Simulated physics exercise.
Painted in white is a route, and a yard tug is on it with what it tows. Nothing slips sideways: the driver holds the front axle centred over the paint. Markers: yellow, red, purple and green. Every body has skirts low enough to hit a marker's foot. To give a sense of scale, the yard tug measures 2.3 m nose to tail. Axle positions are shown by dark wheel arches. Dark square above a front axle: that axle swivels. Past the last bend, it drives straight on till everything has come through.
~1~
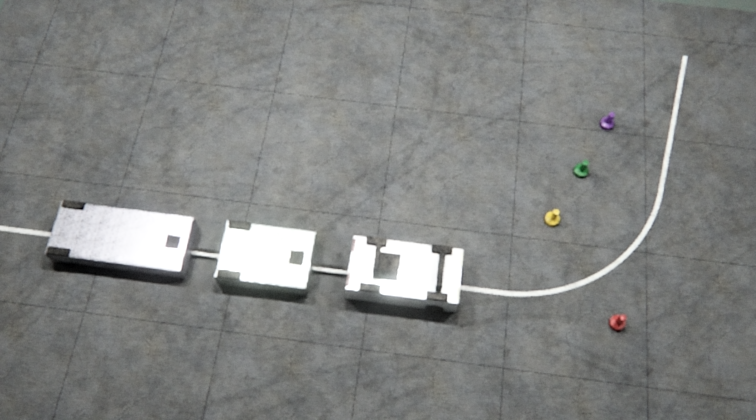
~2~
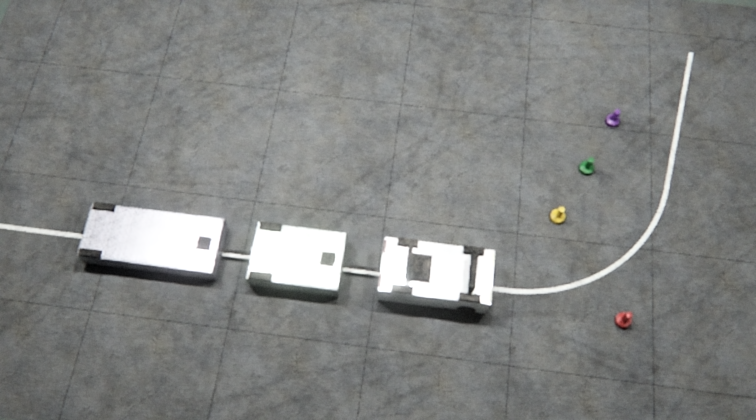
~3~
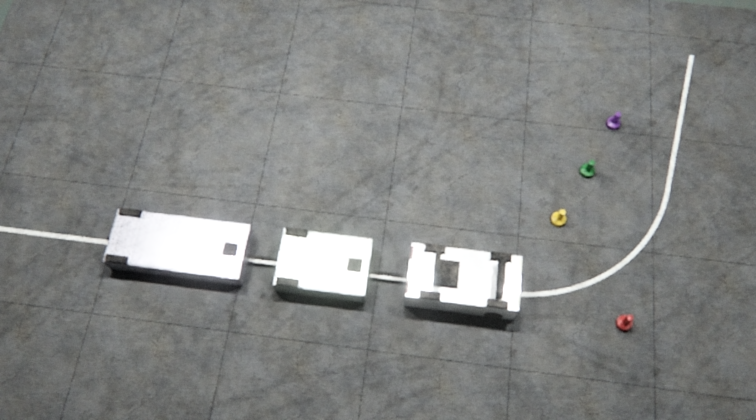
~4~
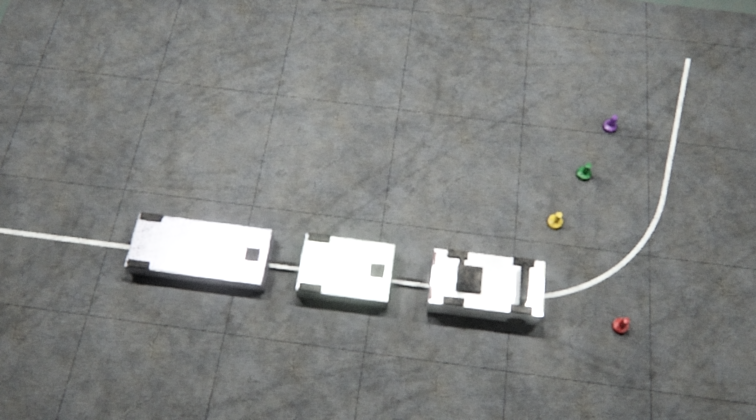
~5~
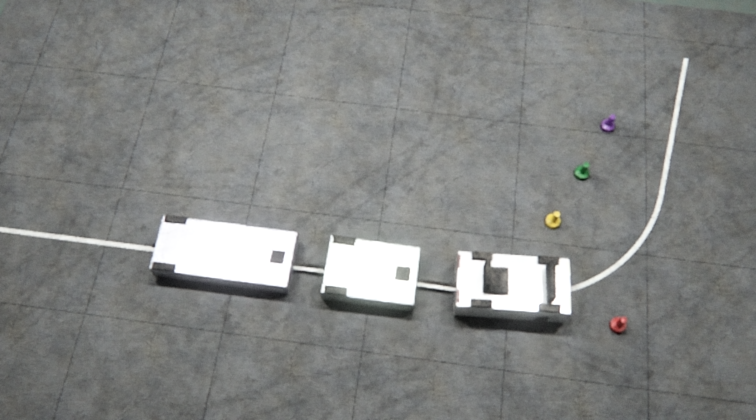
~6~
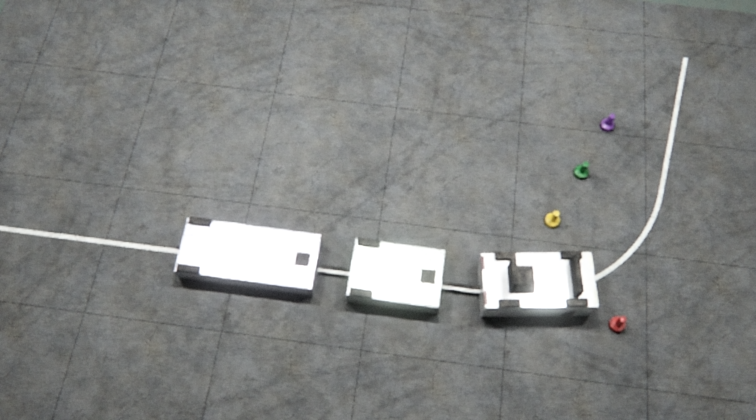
A grey floor marked with faint grid lines is seen from above, with a white line running across it and curving up at the right. A white yard tug and two white trailers sit on the line, with purple, green and yellow markers inside the bend and a red one outside. The vehicles roll steadily rightward, the tug starting to turn slightly upward, while the view shifts a little.
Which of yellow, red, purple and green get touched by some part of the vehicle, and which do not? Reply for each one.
Yellow: Touched; red: Not touched; purple: Not touched; green: Not touched.
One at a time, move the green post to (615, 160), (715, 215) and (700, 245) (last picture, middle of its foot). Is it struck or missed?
Place one: Contact; place two: No contact; place three: No contact.
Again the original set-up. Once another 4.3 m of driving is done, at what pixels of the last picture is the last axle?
It ends up close to (376, 267).
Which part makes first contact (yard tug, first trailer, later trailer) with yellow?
Looking at yellow, the answer is a trailer after the first.
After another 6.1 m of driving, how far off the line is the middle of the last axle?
20 cm.
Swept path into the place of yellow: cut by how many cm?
Roughly 30 for yellow.
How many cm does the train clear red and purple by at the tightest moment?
Red 25 and purple 20.
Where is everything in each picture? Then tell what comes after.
Nose (454, 275); last axle (66, 228); still straight; yellow (553, 218), red (619, 322), purple (608, 122), green (582, 169); 2 trailers, in the first frame.
Nose (486, 276); last axle (97, 230); still straight, in the second frame.
Nose (513, 282); last axle (123, 236); still straight, in the third frame.
Nose (537, 288); last axle (145, 240); still straight, in the fourth frame.
Nose (563, 286); last axle (170, 243); turned 4°, in the fifth frame.
Nose (588, 279); last axle (194, 245); turned 9°; yellow (553, 219), red (618, 323), purple (608, 123), green (582, 171), in the sixth frame.
With 3.0 m more driven, the last axle is at (325, 262) of the last picture, on the line; red has been passed with 25 cm to spare.
With 7.5 m more driven, the last axle is at (507, 260) of the last picture, 60 cm off the line; the second trailer has hit yellow.
With 11.2 m more driven, the last axle is at (622, 181) of the last picture, 100 cm off the line; green has been passed with 5 cm to spare.
With 12.8 m more driven, the last axle is at (654, 128) of the last picture, 55 cm off the line; purple has been passed with 20 cm to spare.
With 15.2 m more driven, the last axle is at (684, 52) of the last picture, 25 cm off the line; 1 of 4 struck in all.
